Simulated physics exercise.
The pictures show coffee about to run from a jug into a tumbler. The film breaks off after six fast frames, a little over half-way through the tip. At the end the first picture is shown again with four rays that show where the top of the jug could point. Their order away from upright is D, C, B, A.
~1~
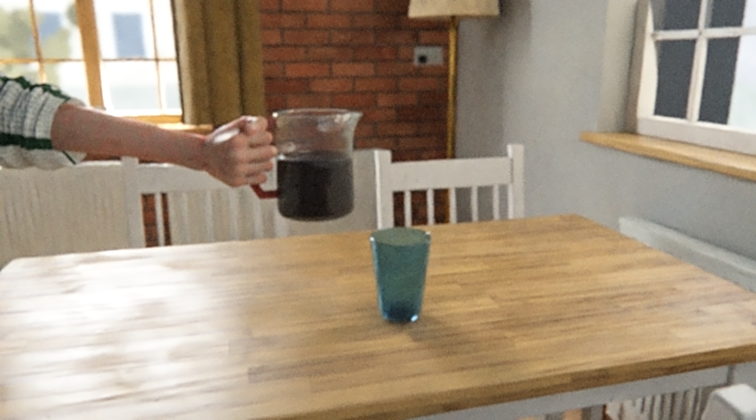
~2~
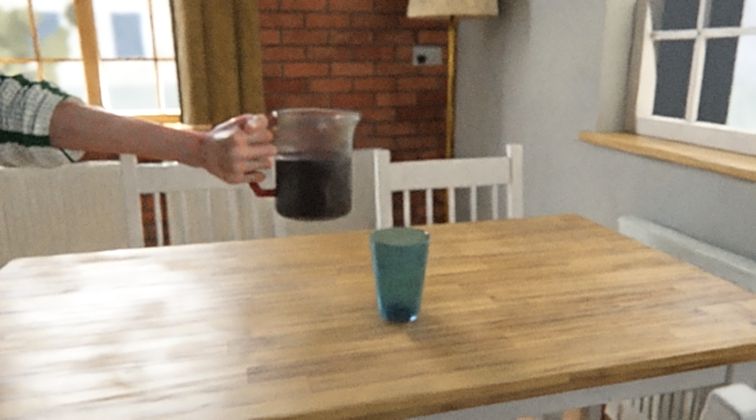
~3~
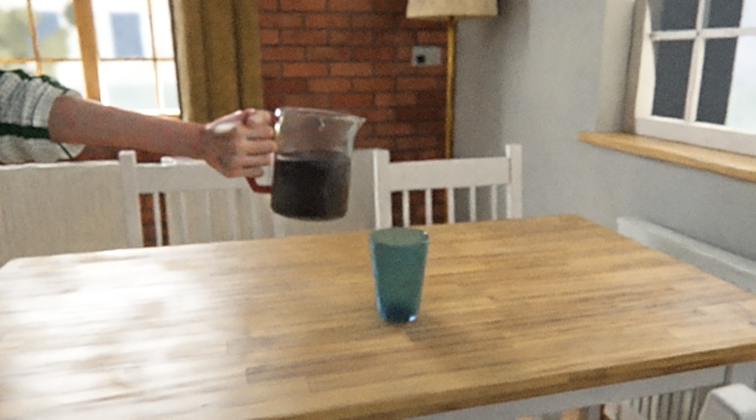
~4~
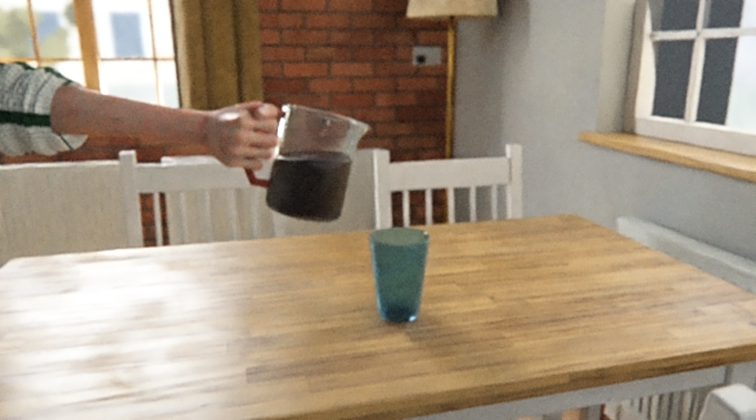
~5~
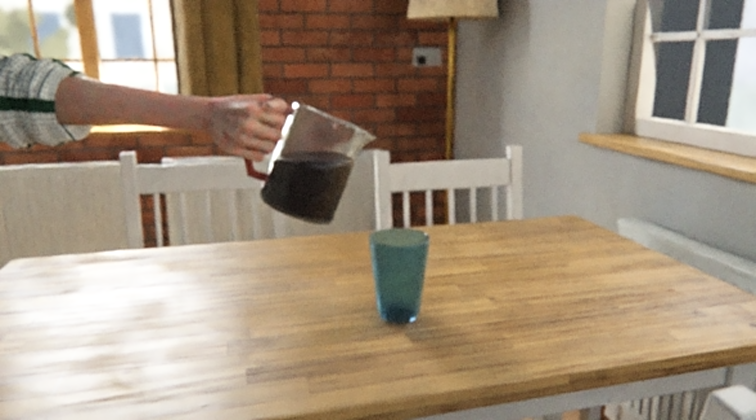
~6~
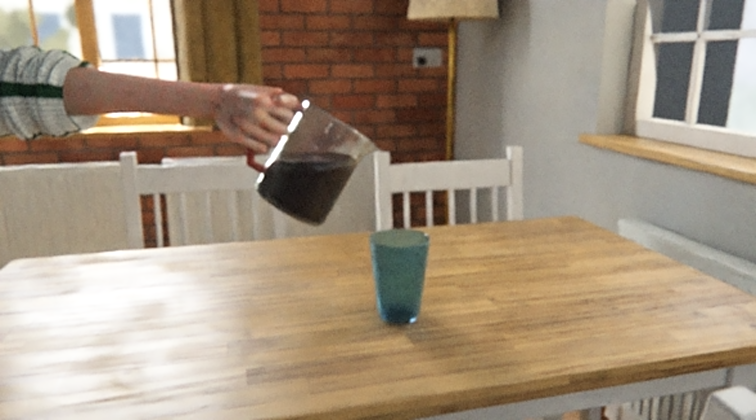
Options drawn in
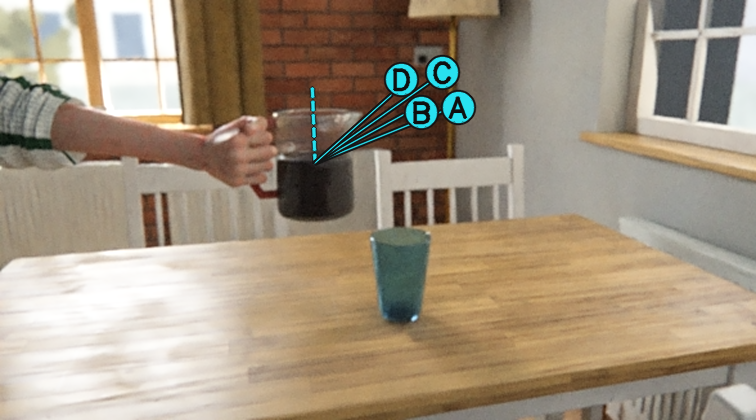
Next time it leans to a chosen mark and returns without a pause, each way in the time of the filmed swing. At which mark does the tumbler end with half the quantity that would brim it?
Tilt A.
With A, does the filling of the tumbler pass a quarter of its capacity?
Yes, clearly.
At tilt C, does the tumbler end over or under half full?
Under half.
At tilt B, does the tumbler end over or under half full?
Under.
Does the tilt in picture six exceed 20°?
Yes, it does.
In cyan, A at (441, 111); B at (403, 114); C at (428, 82); D at (391, 95).
Choosing A, the tumbler ends with about 51 % of what it can hold.
Choosing B, the tumbler ends with about 32 % of what it can hold.
Choosing C, the tumbler ends with about 17 % of what it can hold.
Choosing D, the tumbler ends with about 6 % of what it can hold.
